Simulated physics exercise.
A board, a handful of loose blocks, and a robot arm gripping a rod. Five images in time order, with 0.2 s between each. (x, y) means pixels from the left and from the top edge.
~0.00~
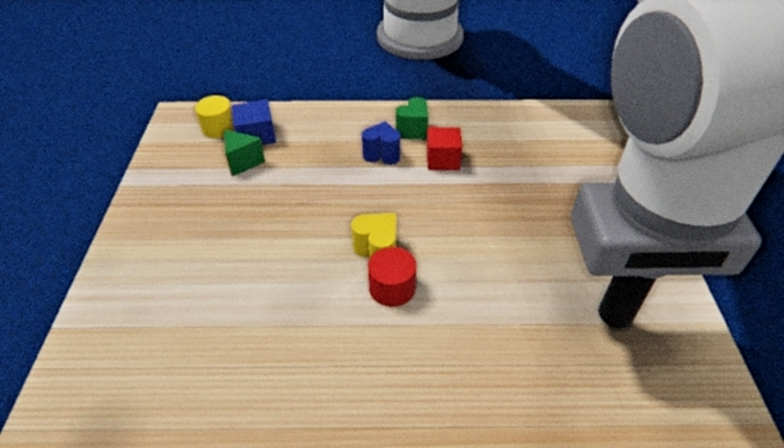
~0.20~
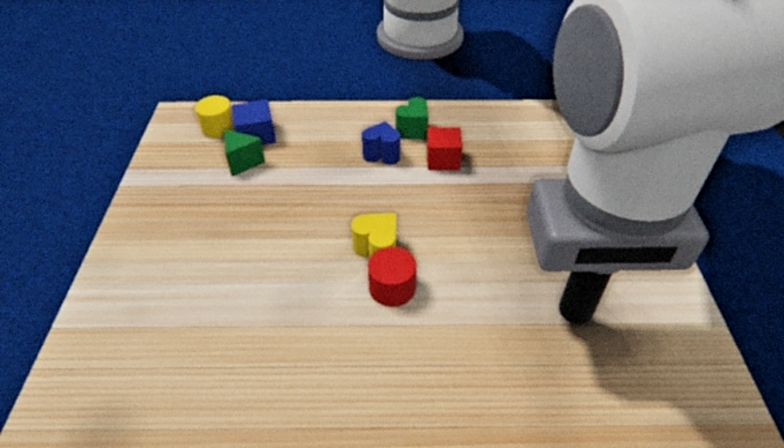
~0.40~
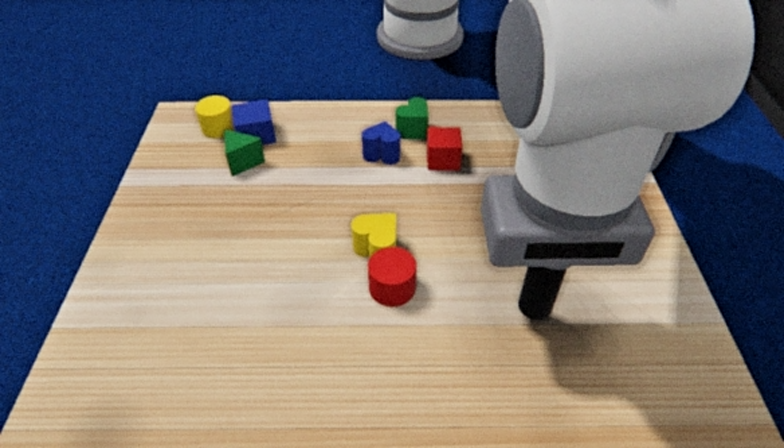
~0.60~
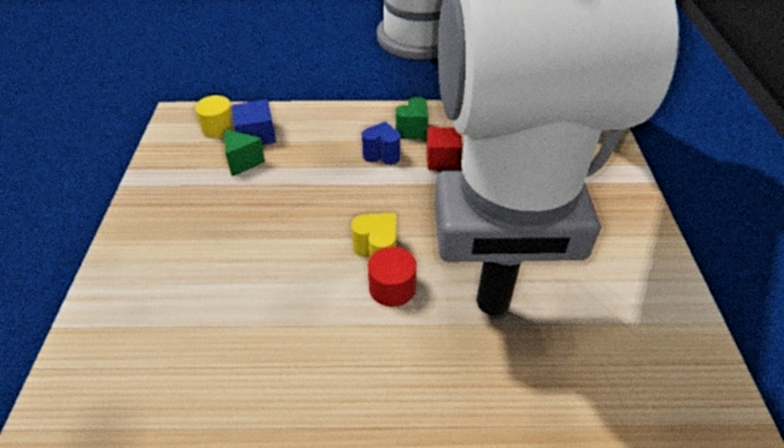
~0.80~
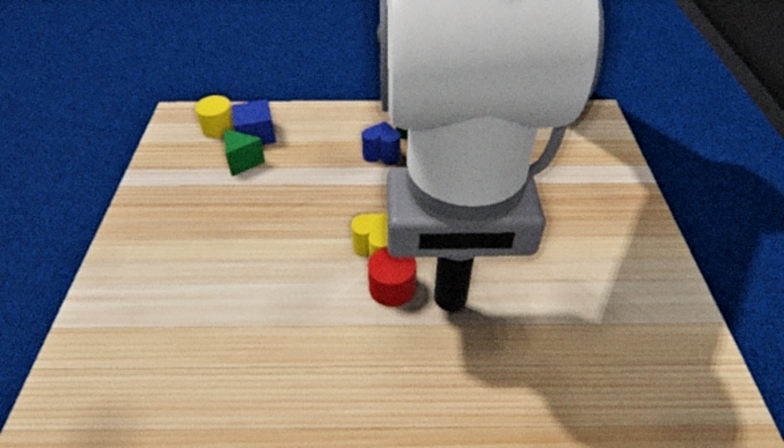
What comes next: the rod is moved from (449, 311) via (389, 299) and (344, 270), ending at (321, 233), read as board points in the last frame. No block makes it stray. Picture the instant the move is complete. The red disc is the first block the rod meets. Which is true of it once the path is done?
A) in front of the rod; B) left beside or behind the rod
A.
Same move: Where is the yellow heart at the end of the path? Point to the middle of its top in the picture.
Its top middle will sit at (364, 205).
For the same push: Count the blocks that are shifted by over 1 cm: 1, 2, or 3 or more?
Blocks displaced: 2.
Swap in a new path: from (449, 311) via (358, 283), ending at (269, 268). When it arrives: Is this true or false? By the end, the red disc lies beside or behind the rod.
The claim holds.
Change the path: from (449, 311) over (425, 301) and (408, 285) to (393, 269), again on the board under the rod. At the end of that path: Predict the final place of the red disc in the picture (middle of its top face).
The answer is (352, 247).
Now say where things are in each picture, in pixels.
In the first picture, rod's lower end at (615, 316); yellow heart at (377, 227); red disc at (392, 265).
In the second picture, rod at (575, 312); blocks still.
In the third picture, rod at (534, 308); blocks still.
In the fourth picture, rod at (493, 304); blocks still.
In the fifth picture, rod at (450, 299); yellow heart at (377, 227); red disc at (392, 265).
The first path, step by step. One third of the way, rod at (388, 287); yellow heart at (369, 216), turned 30° clockwise; red disc at (361, 252).
Two thirds of the way, rod at (342, 258); yellow heart at (364, 205), turned 85° clockwise; red disc at (321, 223).
At the end, rod at (319, 221); yellow heart at (364, 205), turned 85° clockwise; red disc at (295, 190).
